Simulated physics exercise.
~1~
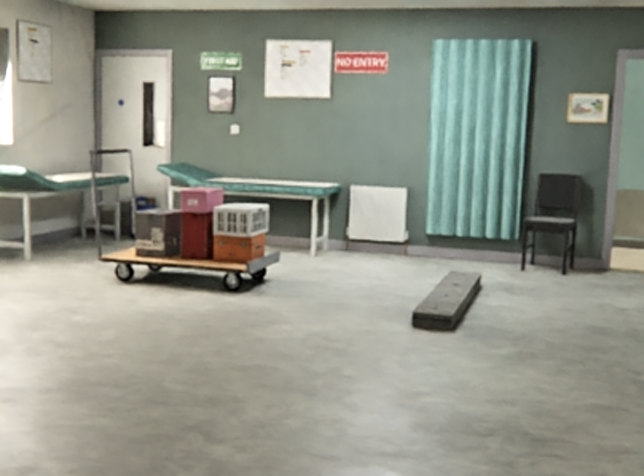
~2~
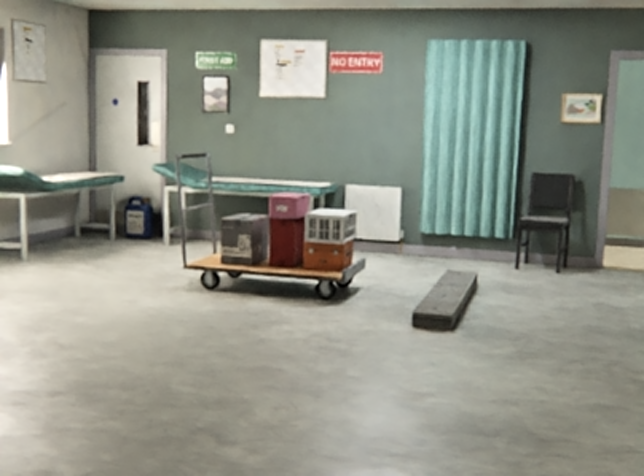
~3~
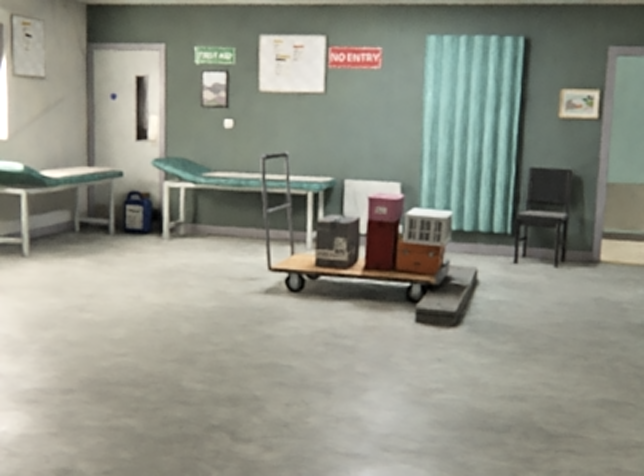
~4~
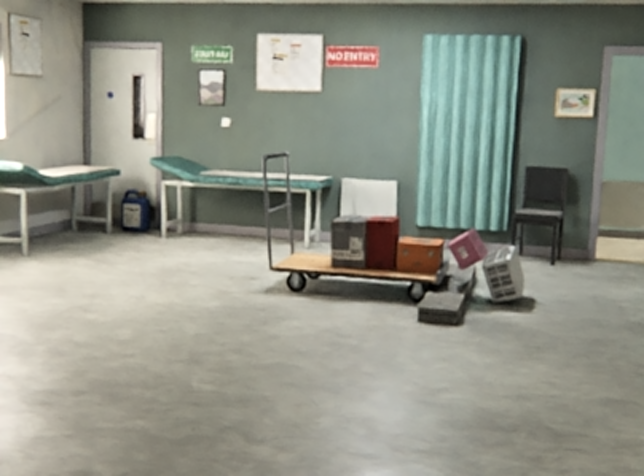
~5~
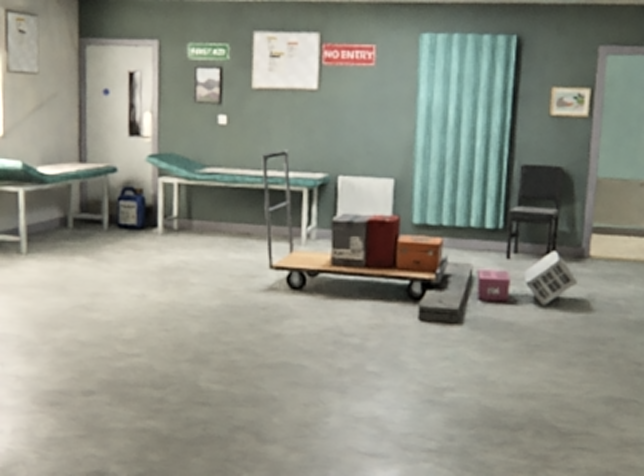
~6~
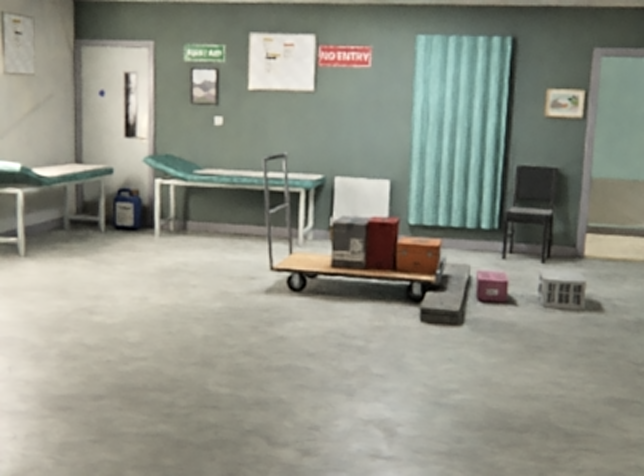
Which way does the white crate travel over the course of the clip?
The white crate moves to the right, first riding on the trolley and then tumbling off its front end past the kerb.
